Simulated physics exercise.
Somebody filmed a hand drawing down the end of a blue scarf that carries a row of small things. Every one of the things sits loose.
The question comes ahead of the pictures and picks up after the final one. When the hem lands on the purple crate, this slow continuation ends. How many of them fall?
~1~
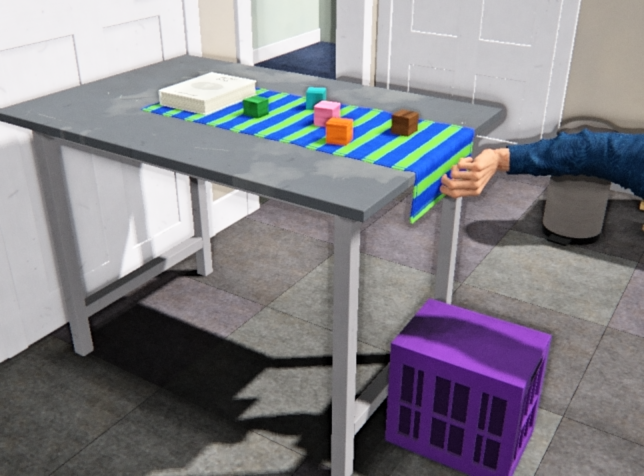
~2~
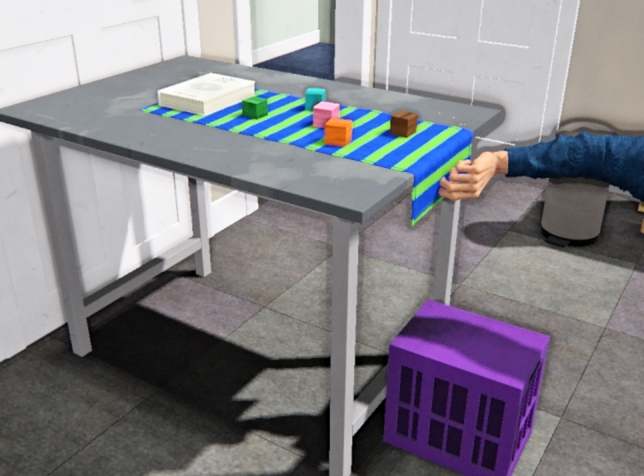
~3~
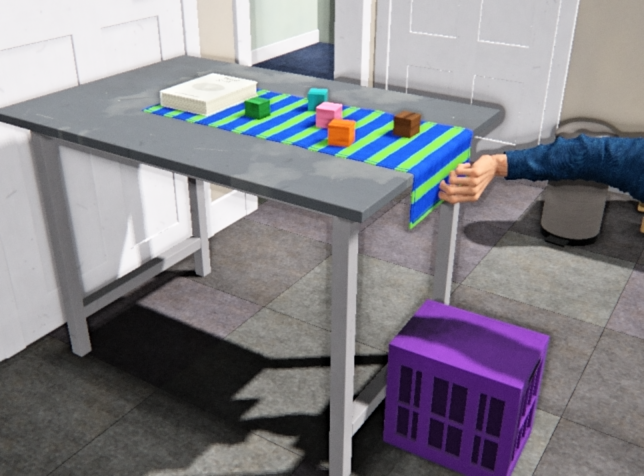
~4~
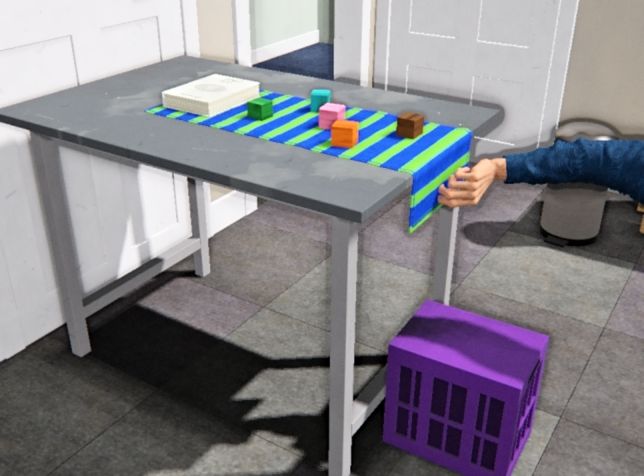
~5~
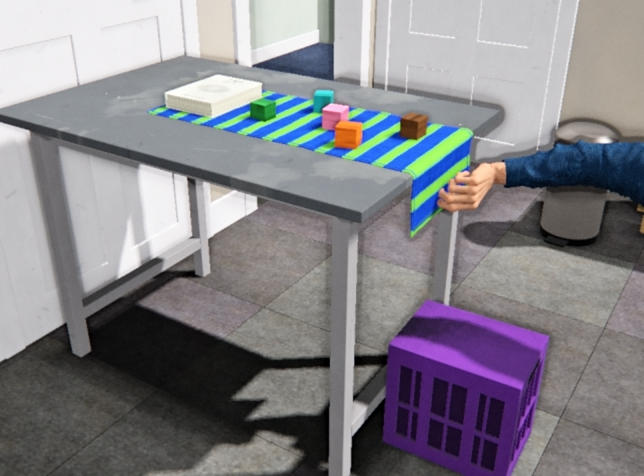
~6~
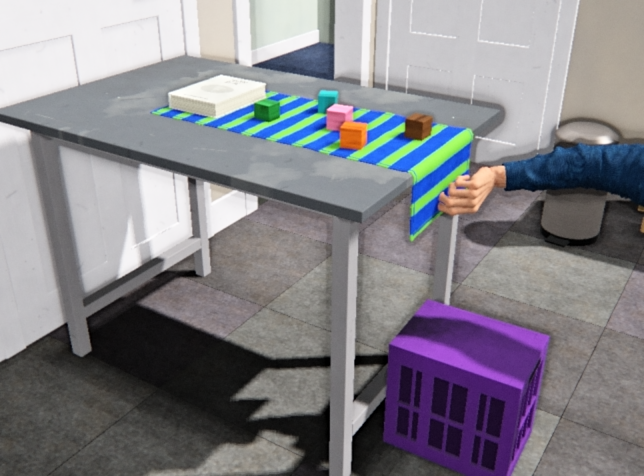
The drop count comes to three.
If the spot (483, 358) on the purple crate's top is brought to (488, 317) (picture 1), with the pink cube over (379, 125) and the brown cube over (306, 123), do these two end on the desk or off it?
Outcome for the pink cube: It is lost. Outcome for the brown cube: It stays.
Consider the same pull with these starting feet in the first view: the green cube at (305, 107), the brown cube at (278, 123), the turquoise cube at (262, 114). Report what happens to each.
Here's the result: The green cube remains in place, the brown cube remains in place and the turquoise cube remains in place.
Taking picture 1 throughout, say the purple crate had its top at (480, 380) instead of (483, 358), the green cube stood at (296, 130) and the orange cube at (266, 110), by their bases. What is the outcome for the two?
As for the green cube, it leaves the top; as for the orange cube, it stays in place.
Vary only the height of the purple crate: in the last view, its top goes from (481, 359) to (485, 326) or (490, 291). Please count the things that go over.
That would make 2 and 1.
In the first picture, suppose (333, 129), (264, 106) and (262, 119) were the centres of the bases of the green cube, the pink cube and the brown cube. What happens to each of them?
Green cube: Gone off. Pink cube: Still up. Brown cube: Still up.
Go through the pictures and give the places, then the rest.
Hem (411, 223); brown cube (405, 113); orange cube (339, 121); pink cube (327, 105); turquoise cube (316, 90); green cube (256, 99); top of the crate (483, 358), in the first picture.
Hem (411, 225); brown cube (404, 115), in the second picture.
Hem (409, 228); orange cube (342, 123), in the third picture.
Hem (409, 233); pink cube (332, 107); top of the crate (480, 359), in the fourth picture.
Hem (410, 237); turquoise cube (324, 93), in the fifth picture.
Hem (410, 241); brown cube (419, 117); orange cube (354, 125); pink cube (340, 108); turquoise cube (328, 93); green cube (267, 102), in the sixth picture.
Soon after, hem near (438, 245); all still up.
Then, hem near (436, 290); brown cube and orange cube gone.
Further on, hem on the crate; brown cube, orange cube and pink cube gone.
At rest, hem on the crate; brown cube, orange cube and pink cube gone. The answer is three.
